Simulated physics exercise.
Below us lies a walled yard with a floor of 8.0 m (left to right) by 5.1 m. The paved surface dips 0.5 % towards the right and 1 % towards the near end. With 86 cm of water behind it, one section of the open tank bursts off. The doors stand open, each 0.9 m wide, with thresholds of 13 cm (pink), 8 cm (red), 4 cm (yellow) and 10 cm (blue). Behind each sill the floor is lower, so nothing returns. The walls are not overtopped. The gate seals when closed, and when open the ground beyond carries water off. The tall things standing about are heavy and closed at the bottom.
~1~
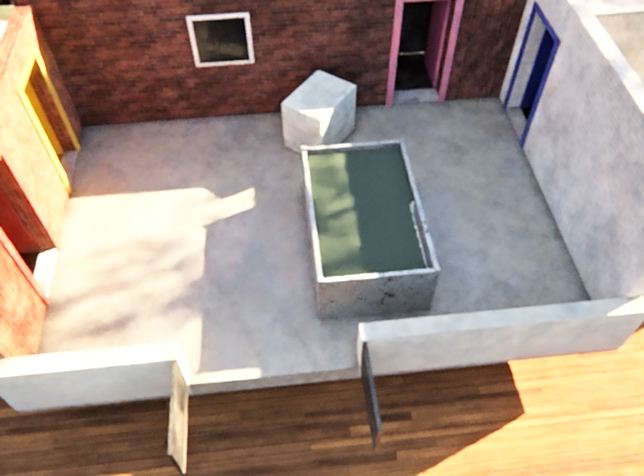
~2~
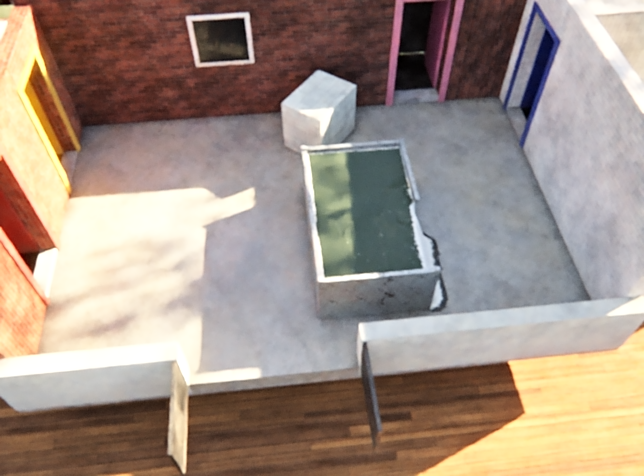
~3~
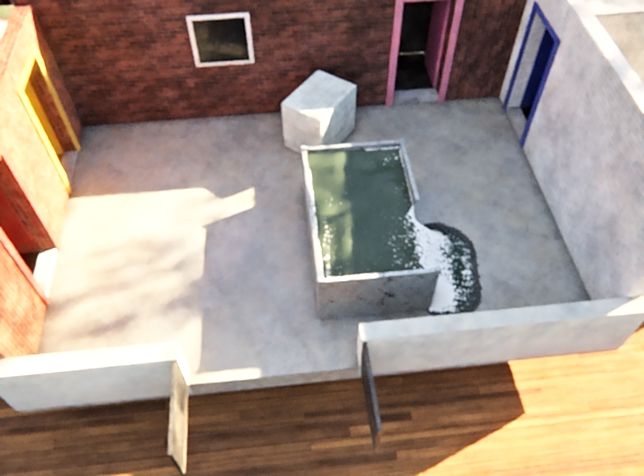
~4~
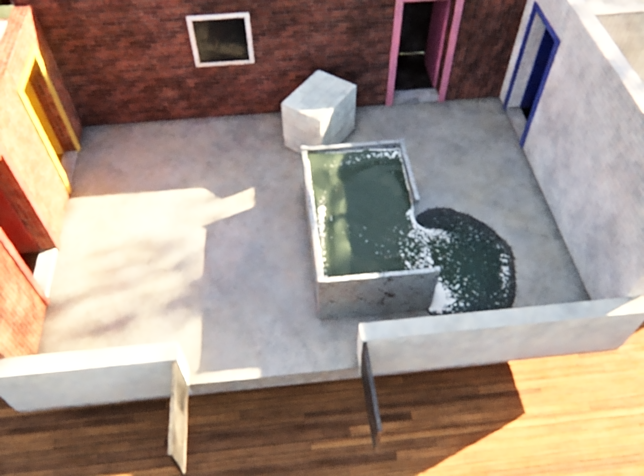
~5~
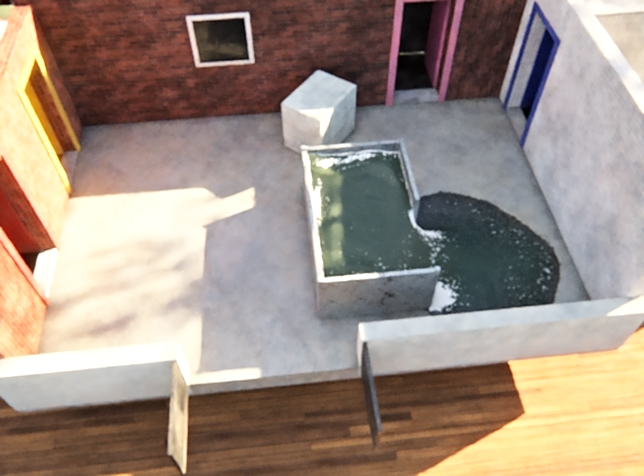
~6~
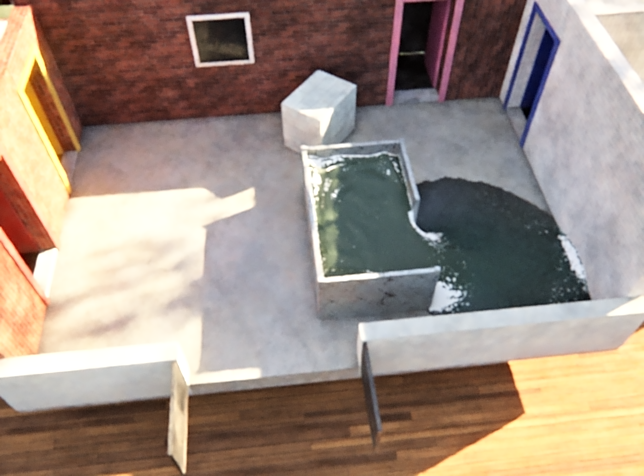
Dark green water burst through the right side of a raised open tank in a walled yard, splashing white at first, then spread across the grey floor in a widening pool towards the right-hand wall.
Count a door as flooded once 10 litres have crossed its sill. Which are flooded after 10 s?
Door by door: At the pink door it exceeds the limit; at the red door it does not reach the limit; at the yellow door it passes the limit; at the blue door it passes the limit.
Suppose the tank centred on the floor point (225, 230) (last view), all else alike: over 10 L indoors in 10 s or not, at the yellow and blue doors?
Against that limit: Yellow not over, blue above.
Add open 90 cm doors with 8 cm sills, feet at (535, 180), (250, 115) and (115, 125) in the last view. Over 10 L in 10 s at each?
In turn: Above, below, not over.
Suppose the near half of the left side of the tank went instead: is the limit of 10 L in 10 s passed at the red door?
Against that limit: Red over.
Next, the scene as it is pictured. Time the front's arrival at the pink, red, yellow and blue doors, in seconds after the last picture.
Arrival: Pink 1.8 s, red 6.5 s, yellow 6.5 s, blue 0.8 s.
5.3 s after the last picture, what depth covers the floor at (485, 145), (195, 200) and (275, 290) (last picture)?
About 13, 2 and 1 cm.
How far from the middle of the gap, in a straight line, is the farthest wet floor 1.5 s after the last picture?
About 4.6 m.
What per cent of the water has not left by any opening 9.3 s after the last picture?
Some 86 per cent remains.
Then, 0.7 s after the last picture water covers 20 % of the floor and is deepest (69 cm) near (585, 317); pink door not reached, red door not reached, yellow door not reached, blue door not reached.
Then, 1.5 s after the last picture water covers 25 % of the floor and is deepest (46 cm) near (593, 305); pink door not reached, red door not reached, yellow door not reached, blue door 8 cm at the sill, 0 L in.
Then, 2.8 s after the last picture water covers 40 % of the floor and is deepest (36 cm) near (505, 110); pink door 24 cm at the sill, 15 L in, red door not reached, yellow door not reached, blue door 12 cm at the sill, 0 L in.
Then, 5.3 s after the last picture water covers 65 % of the floor and is deepest (24 cm) near (347, 179); pink door 21 cm at the sill, 80 L in, red door not reached, yellow door not reached, blue door 19 cm at the sill, 74 L in.
Then, 9.3 s after the last picture water covers 90 % of the floor and is deepest (16 cm) near (529, 334); pink door 12 cm at the sill, 105 L in, red door 6 cm at the sill, 0 L in, yellow door 7 cm at the sill, 20 L in, blue door 11 cm at the sill, 151 L in.
